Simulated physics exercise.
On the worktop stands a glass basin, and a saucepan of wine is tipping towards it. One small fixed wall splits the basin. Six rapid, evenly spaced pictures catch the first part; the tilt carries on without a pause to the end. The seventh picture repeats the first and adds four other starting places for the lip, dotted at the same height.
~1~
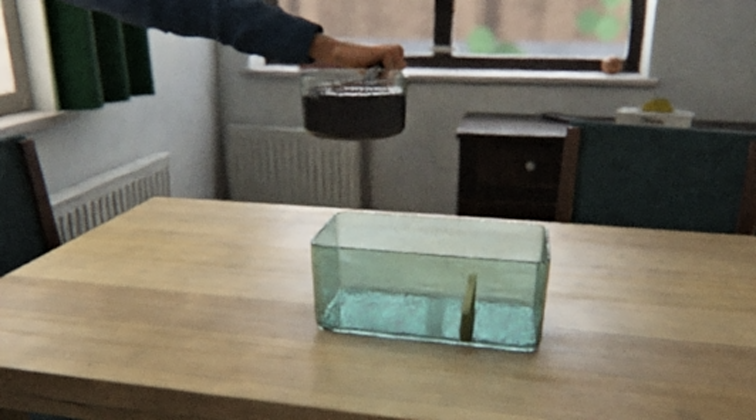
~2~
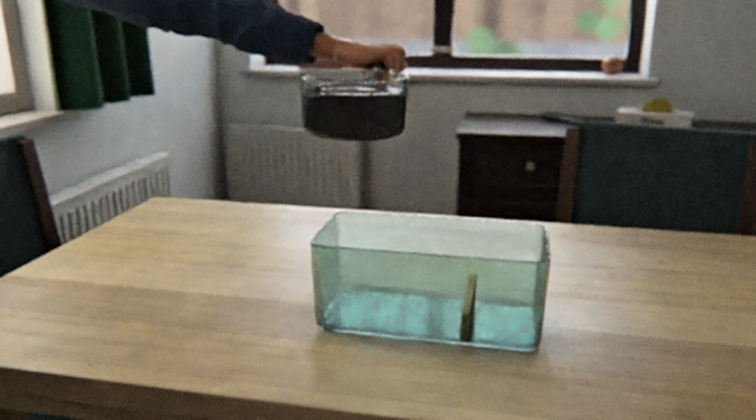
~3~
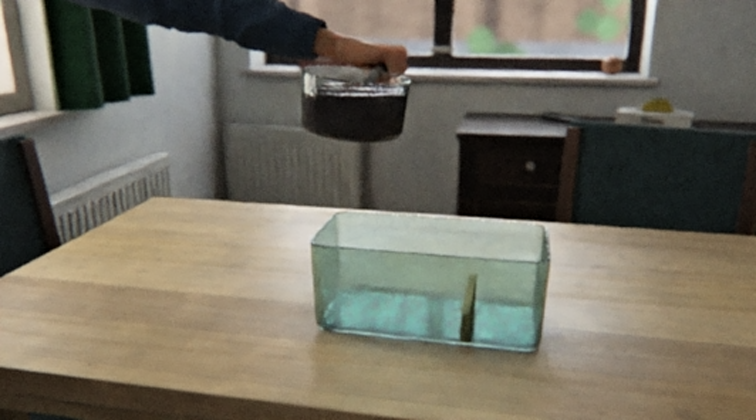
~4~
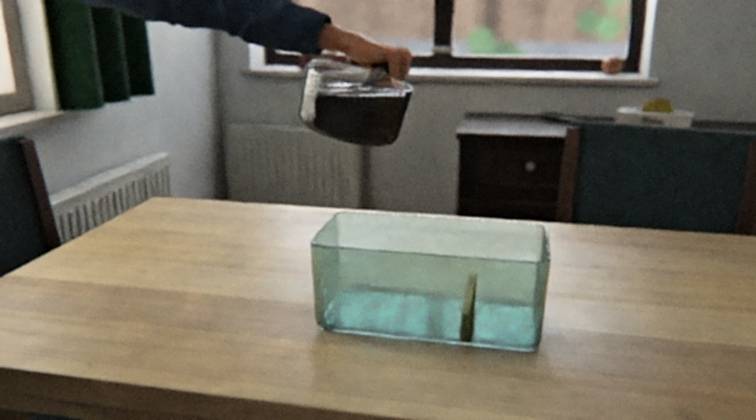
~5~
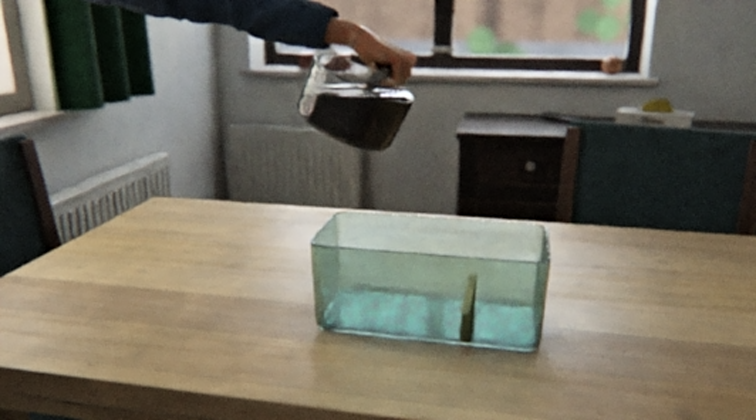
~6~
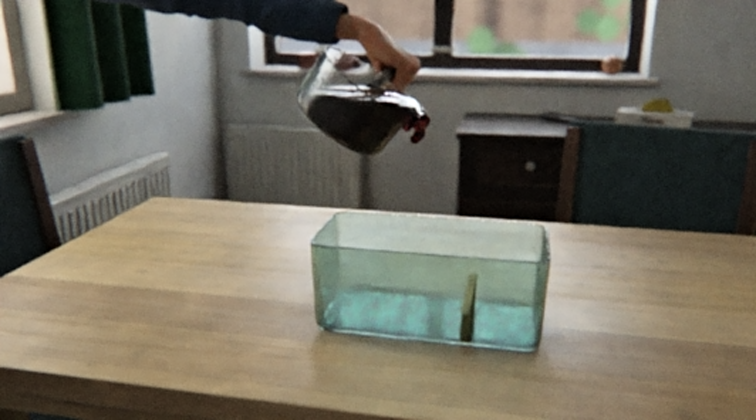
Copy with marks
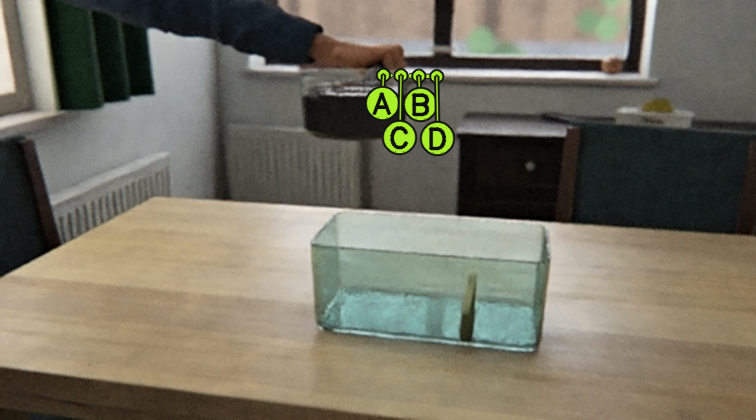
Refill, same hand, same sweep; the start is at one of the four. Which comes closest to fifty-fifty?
Go for B.
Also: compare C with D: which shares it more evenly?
That is spot D.
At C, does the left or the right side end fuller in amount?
The left side.
In lime, A at (383, 75); B at (418, 76); C at (400, 75); D at (436, 76).
With A, about 95 % ends left of the wall and 4 % right of it.
With B, about 48 % ends left of the wall and 51 % right of it.
With C, about 75 % ends left of the wall and 24 % right of it.
With D, about 37 % ends left of the wall and 62 % right of it.
